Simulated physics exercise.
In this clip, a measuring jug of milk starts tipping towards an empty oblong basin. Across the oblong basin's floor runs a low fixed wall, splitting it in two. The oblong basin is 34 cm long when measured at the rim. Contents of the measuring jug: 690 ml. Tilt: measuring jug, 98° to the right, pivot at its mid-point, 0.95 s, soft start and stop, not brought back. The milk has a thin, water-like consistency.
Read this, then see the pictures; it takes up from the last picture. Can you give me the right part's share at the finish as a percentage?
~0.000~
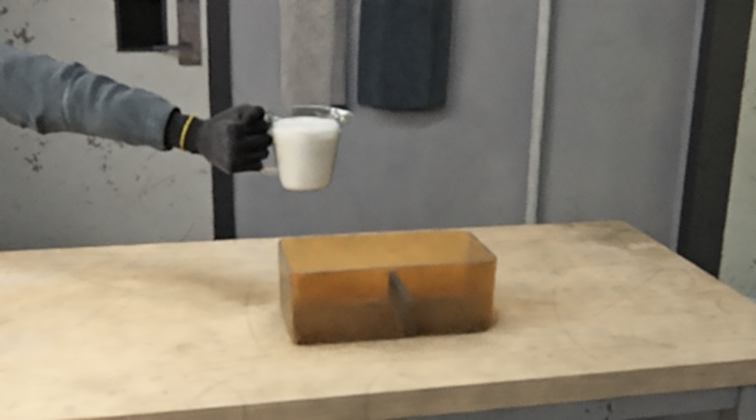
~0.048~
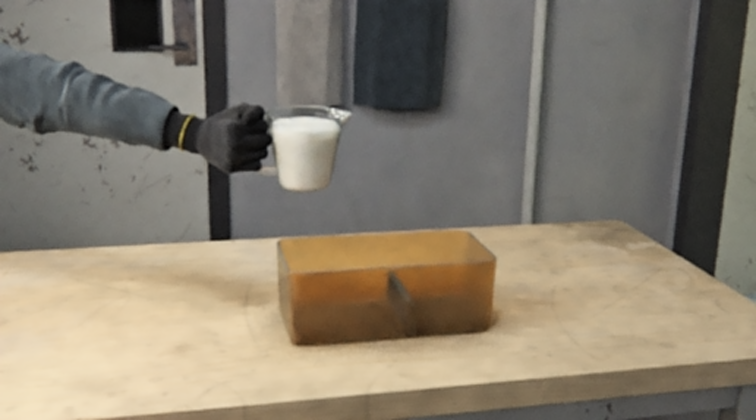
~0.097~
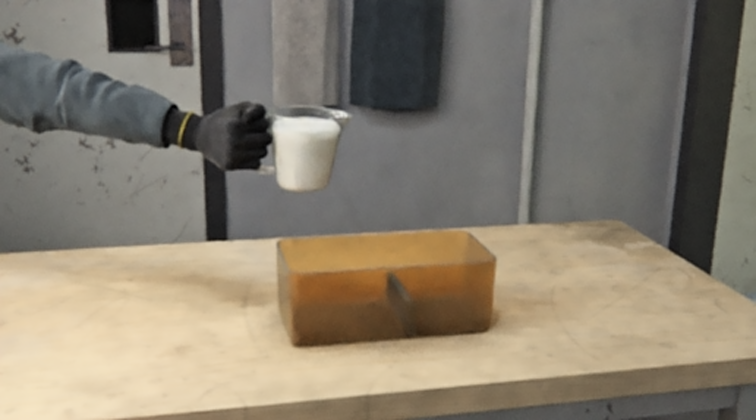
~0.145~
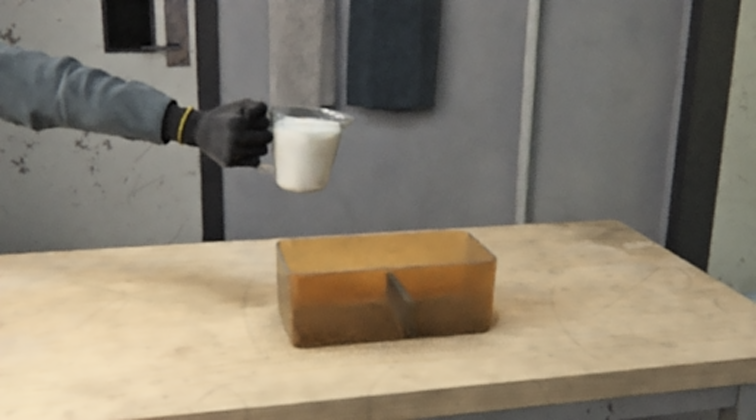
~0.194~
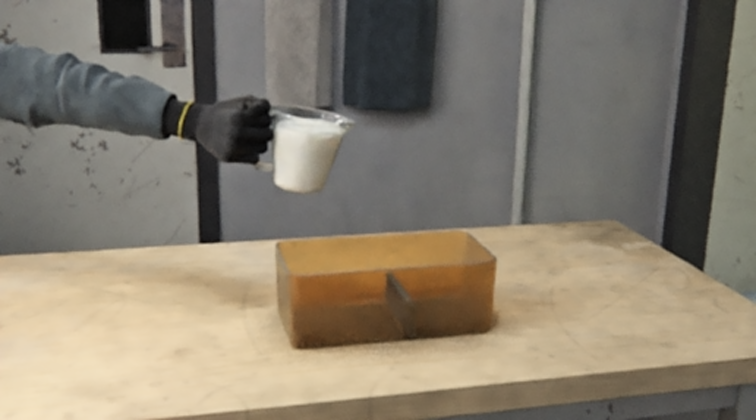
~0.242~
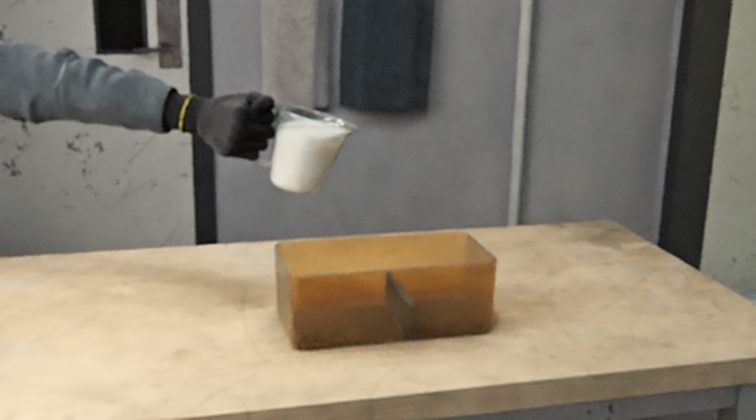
Sure, about 29 percent.
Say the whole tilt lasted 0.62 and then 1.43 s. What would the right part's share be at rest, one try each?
20 in a hundred, followed by 40 in a hundred.
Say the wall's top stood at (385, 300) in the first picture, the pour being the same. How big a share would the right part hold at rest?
Roughly 80 %.
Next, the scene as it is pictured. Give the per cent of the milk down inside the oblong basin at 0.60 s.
7 %, roughly.
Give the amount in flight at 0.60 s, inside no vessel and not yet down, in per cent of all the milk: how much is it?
Close to 24 in a hundred.
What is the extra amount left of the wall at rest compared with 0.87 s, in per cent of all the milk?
I'd put it near 36 percent.
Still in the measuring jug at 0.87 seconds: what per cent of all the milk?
Remaining share: Approx. 18 %.
After 0.60 s the tilt is 69° and 68 per cent is still to pour, 4 is left of the wall and 3 right of it.
After 0.87 s the tilt is 96° and 18 per cent is still to pour, 33 is left of the wall and 27 right of it.
After 1.15 s the tilt is 98° and 1 per cent is still to pour, 65 is left of the wall and 28 right of it.
After 1.45 s the tilt is 98° and 0 per cent is still to pour, 69 is left of the wall and 29 right of it.
In the end 69 per cent lies left of the wall, 29 right of it and 2 outside.
